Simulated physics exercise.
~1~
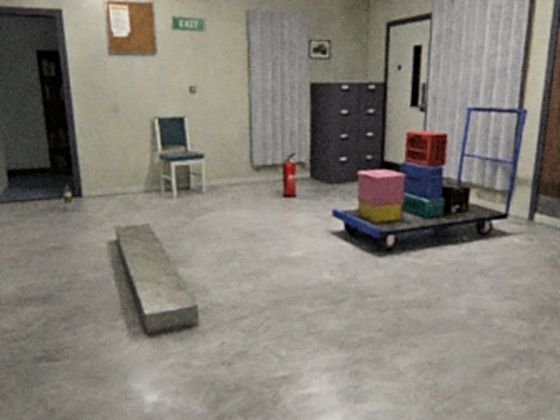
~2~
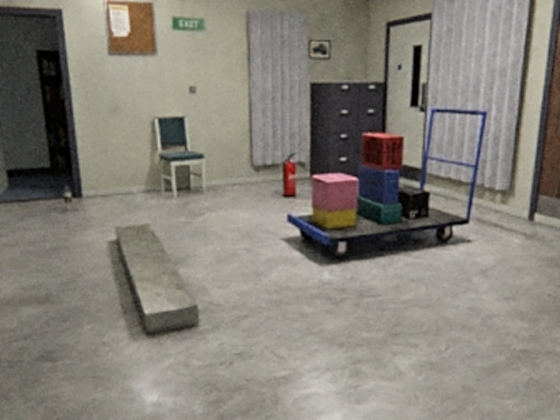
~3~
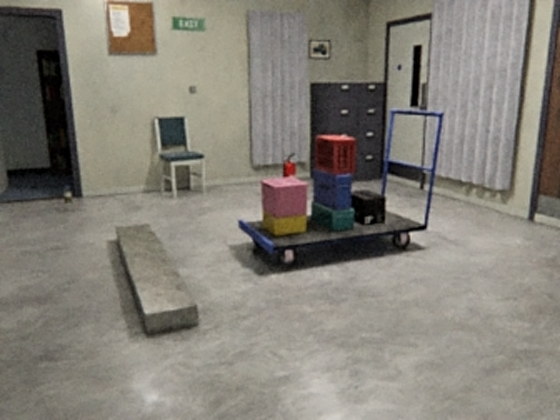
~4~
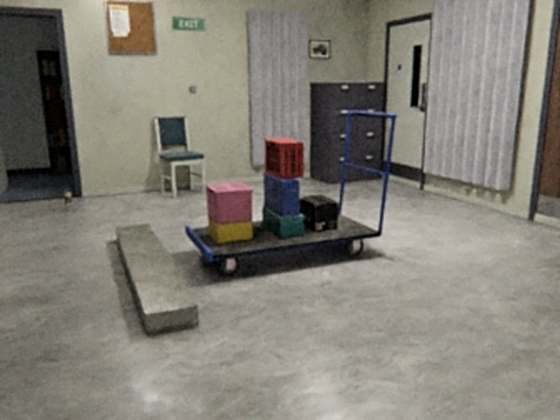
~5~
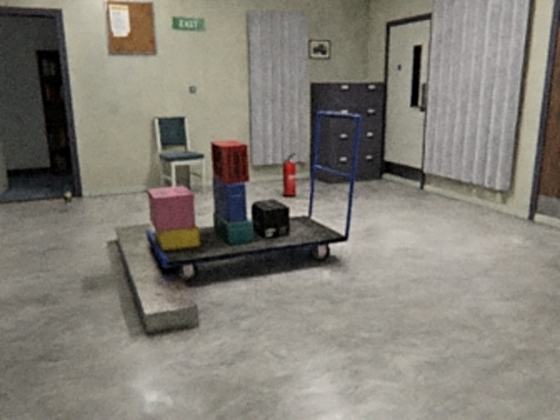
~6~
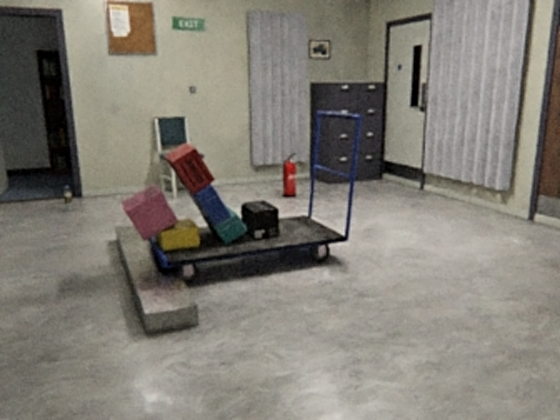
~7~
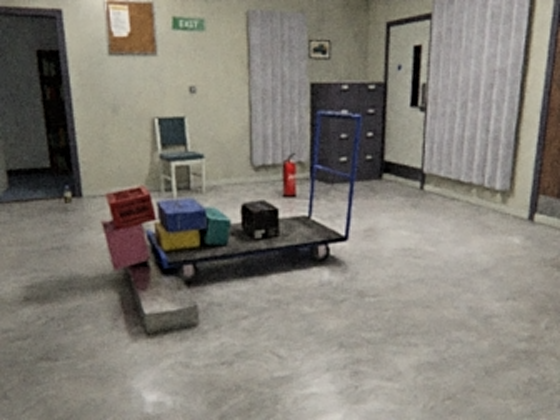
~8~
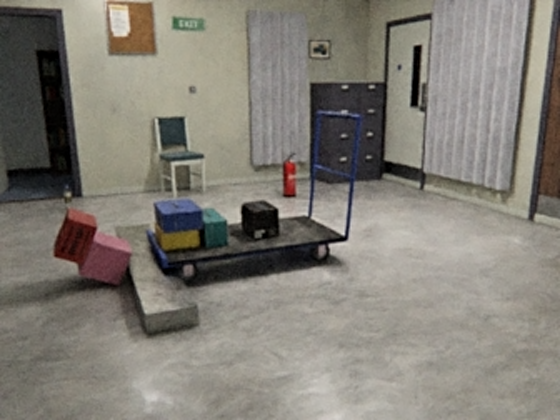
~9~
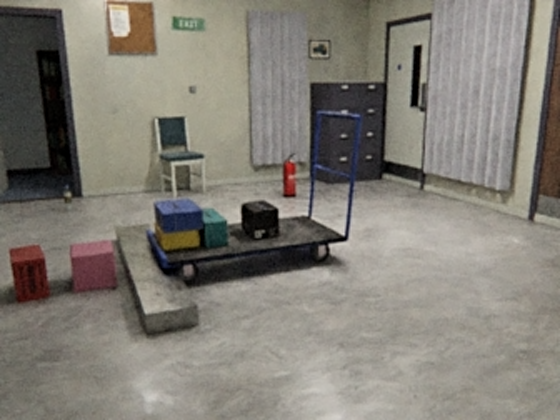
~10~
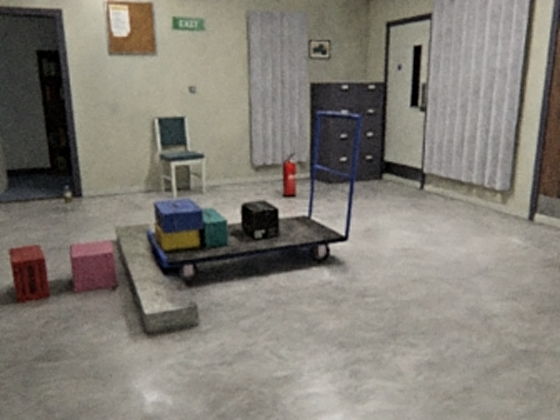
A flat trolley stacked with coloured boxes rolled left and stopped abruptly at a low beam, toppling its load forward; the pink and red ones tumbled over onto the floor, while the blue, teal, yellow and black ones stayed on the deck.
